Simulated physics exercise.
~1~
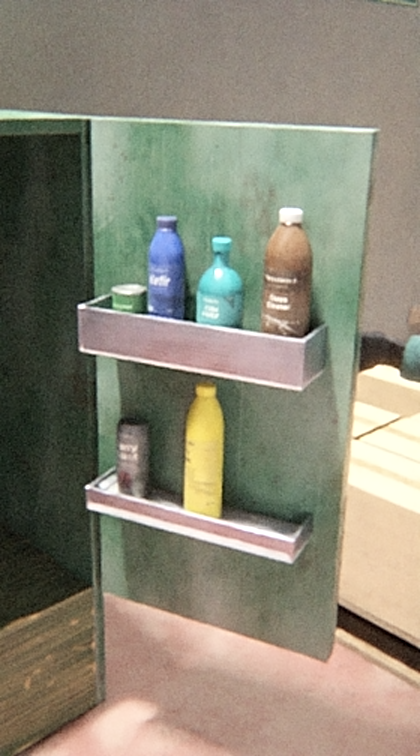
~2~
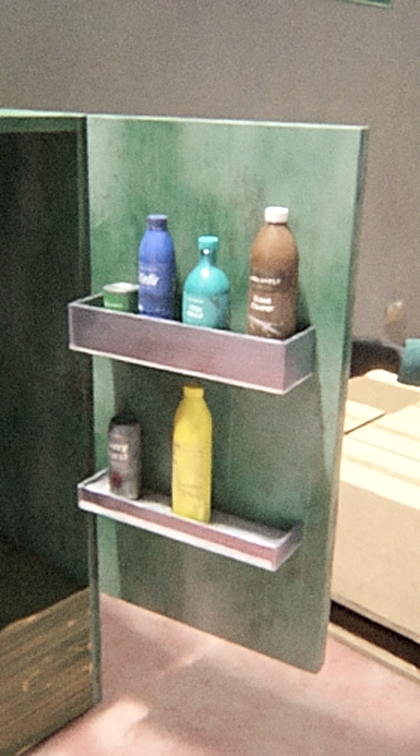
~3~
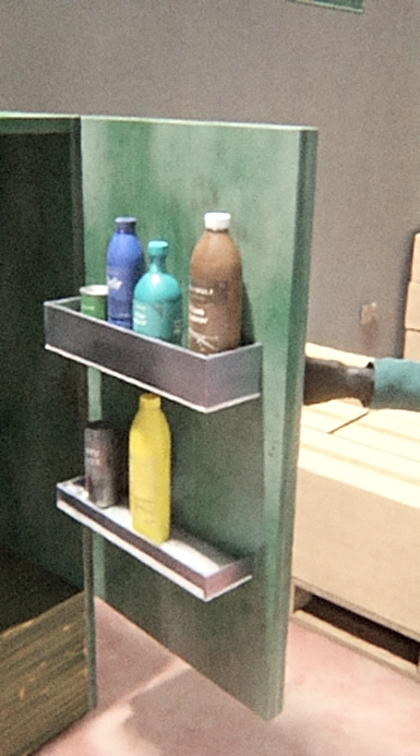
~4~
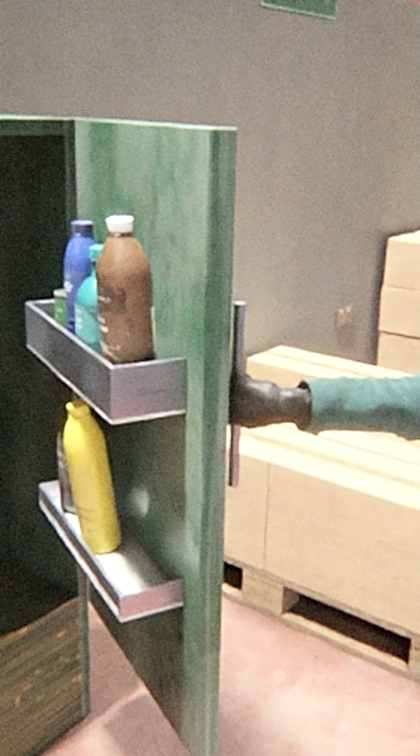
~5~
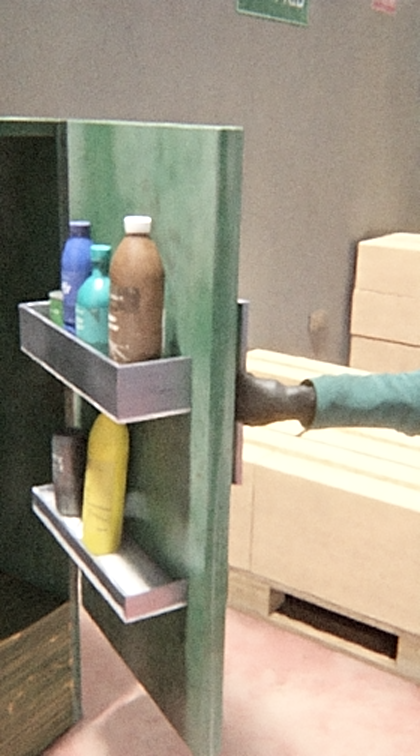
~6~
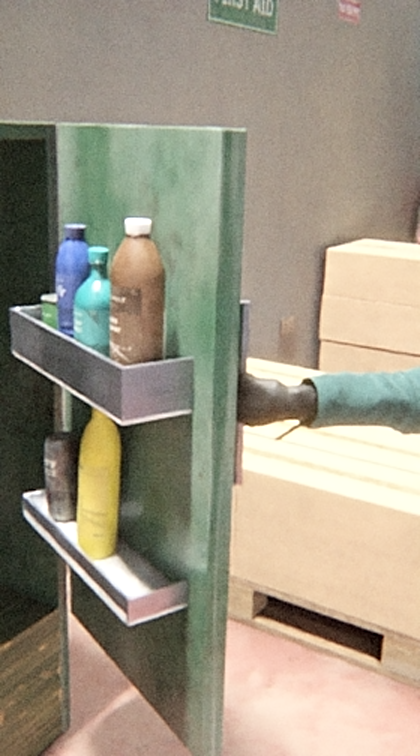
A gloved hand swinging a green cabinet door further open, the yellow bottle tipping then settling upright, all bottles staying racked.
